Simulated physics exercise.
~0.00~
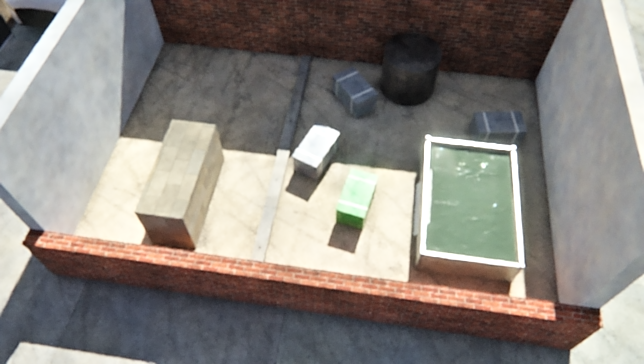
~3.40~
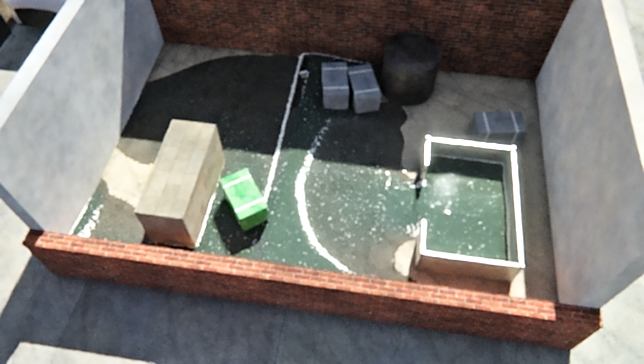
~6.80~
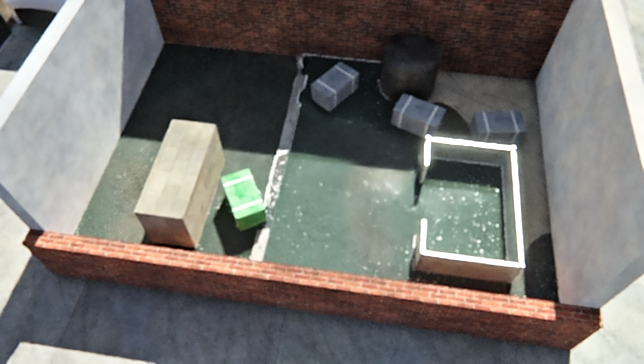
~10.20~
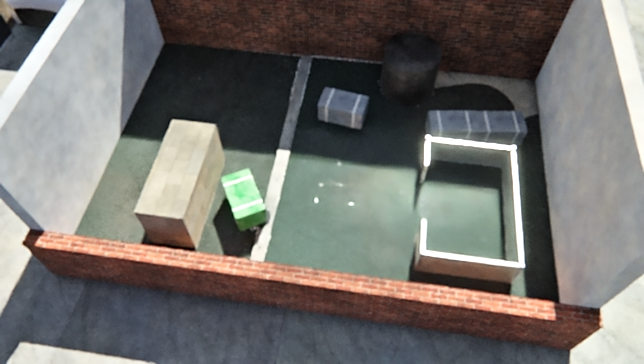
In a walled yard with a low brick front and a kerb across its floor, a white-rimmed tank of green water stands at the right, with a green trunk and several grey ones nearby. The tank's left side opens and water spreads across the floor and over the kerb. The green trunk is carried left past the kerb, stopping near a tall block, while a grey one shifts up toward the back. Another grey trunk then drifts right past the dark barrel. Finally it sits beside the trunk behind the tank, the other grey one slips slightly down, and the water calms.
